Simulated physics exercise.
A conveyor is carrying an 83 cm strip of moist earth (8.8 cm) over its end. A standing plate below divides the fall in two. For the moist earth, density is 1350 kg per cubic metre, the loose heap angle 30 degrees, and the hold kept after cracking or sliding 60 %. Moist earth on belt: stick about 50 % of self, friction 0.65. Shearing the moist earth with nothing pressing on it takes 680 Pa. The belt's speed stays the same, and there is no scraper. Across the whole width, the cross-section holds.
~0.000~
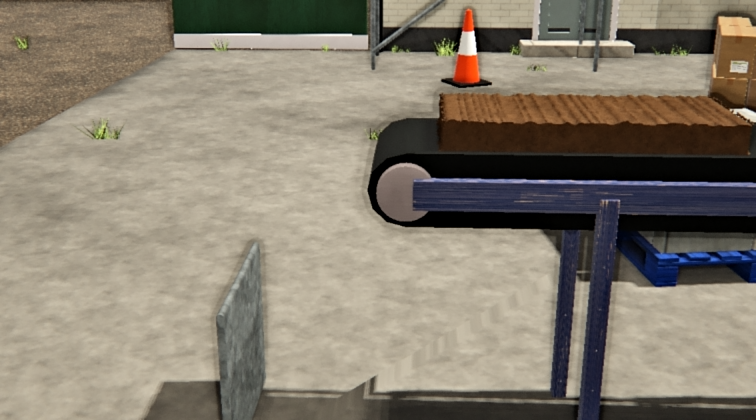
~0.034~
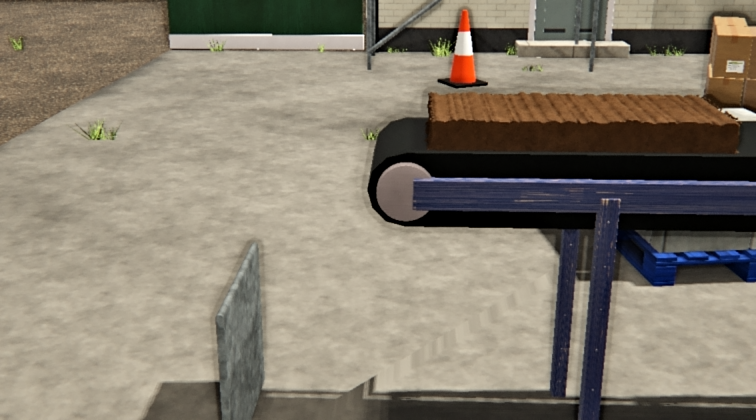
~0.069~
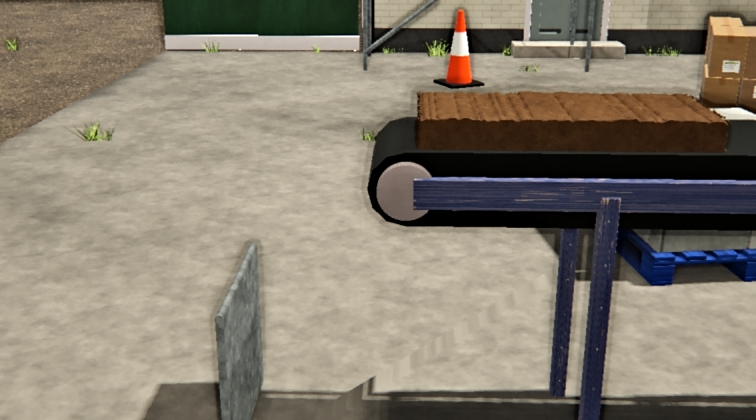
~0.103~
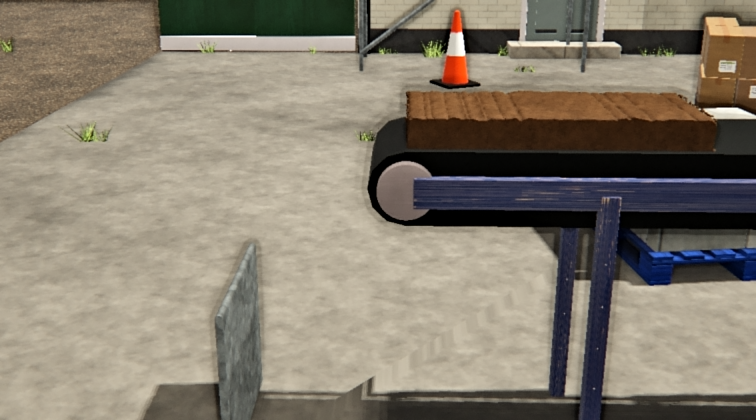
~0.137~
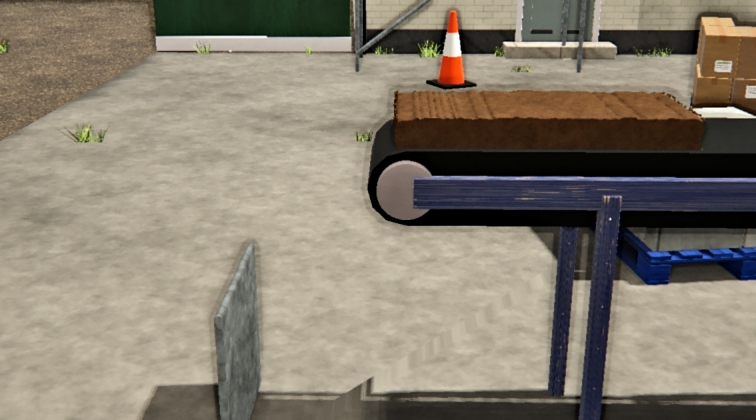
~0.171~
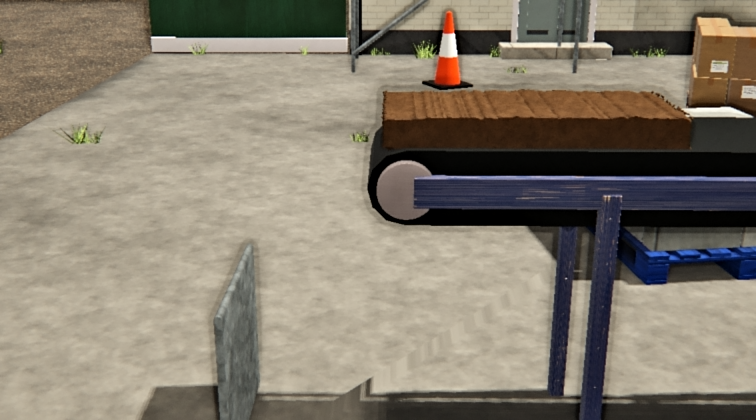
In the video, a long brown slab of moist earth rides leftward on a black conveyor belt with a blue frame, its front edge moving slightly past the end roller in one piece, while a grey plate stands below.
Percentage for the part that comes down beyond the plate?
Close to 0 percent.
By 0.44 s, 0 % is beyond the plate's line.
By 0.75 s, 0 % is beyond the plate's line.
By 1.07 s, 0 % is beyond the plate's line.
By 1.39 s, 0 % is beyond the plate's line.
By 2.60 s, at the end, 0 % is beyond the plate's line.
